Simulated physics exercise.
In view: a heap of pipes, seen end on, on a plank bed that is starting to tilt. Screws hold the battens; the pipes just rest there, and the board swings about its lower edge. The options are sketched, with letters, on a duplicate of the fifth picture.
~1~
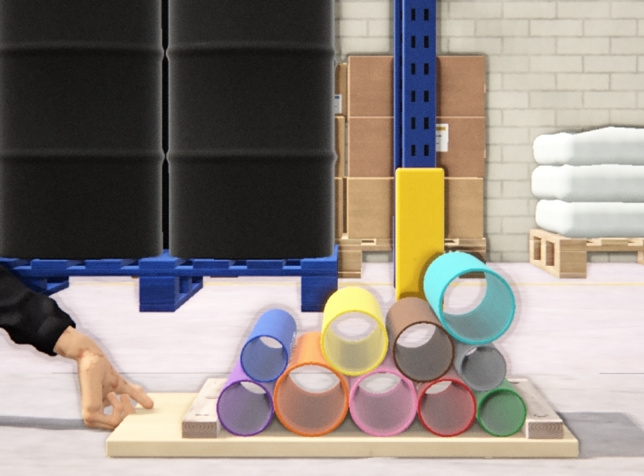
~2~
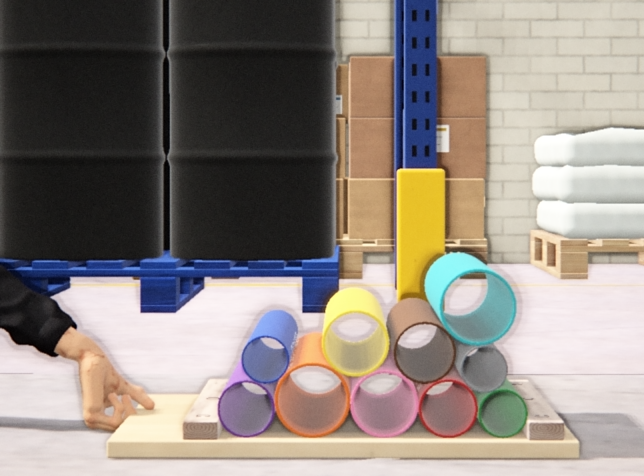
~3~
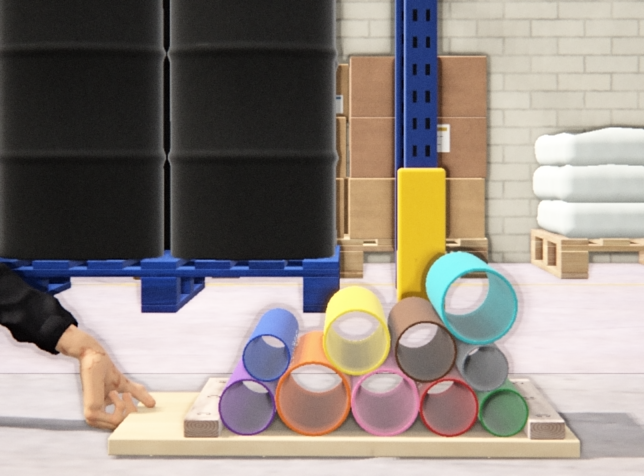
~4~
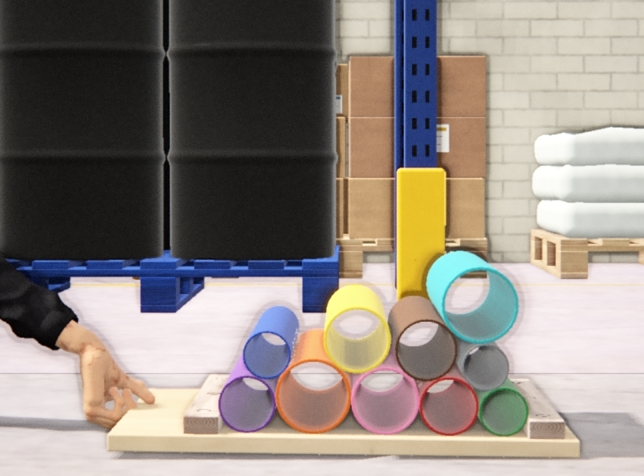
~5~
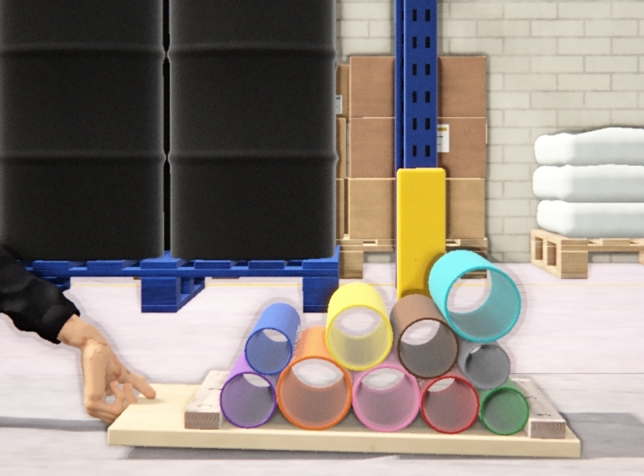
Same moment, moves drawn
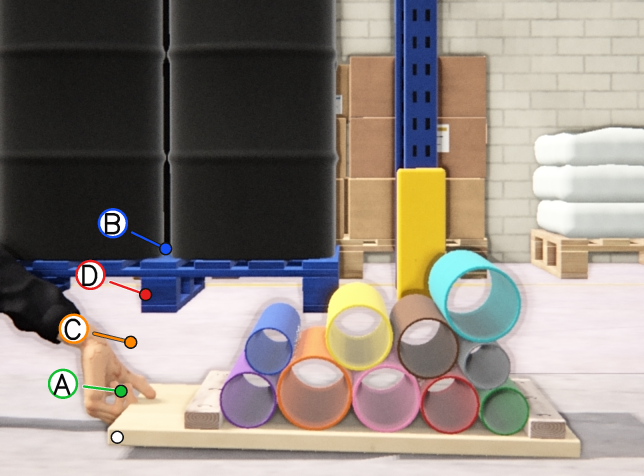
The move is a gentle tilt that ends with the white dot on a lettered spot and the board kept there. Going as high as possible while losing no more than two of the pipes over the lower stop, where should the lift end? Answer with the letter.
No higher than D.
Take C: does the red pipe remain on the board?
Yes, with C.
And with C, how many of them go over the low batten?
It comes to one.
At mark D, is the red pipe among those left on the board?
The red pipe: Yes.
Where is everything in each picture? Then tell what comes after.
In the first frame, green pipe (502, 412); blue pipe (264, 359); grey pipe (483, 368).
In the second frame, grey pipe (484, 369); yellow pipe (356, 343).
In the third frame, board (344, 413); purple pipe (247, 407); orange pipe (314, 399).
In the fourth frame, board (343, 412); purple pipe (247, 404); orange pipe (313, 396).
In the fifth frame, board (344, 409); purple pipe (248, 400); orange pipe (315, 393).
On the marked copy, A at (121, 391); B at (166, 249); C at (130, 342); D at (145, 294); the white dot at (117, 437).
Taking D. A third of the way, board at 14°.
Two thirds of the way, board at 20°.
When it is over, board at 20°, one over the low batten (turquoise).
As for the rest, A one over the low batten (turquoise); B four over the low batten (grey, yellow, brown, turquoise); C one over the low batten (turquoise).
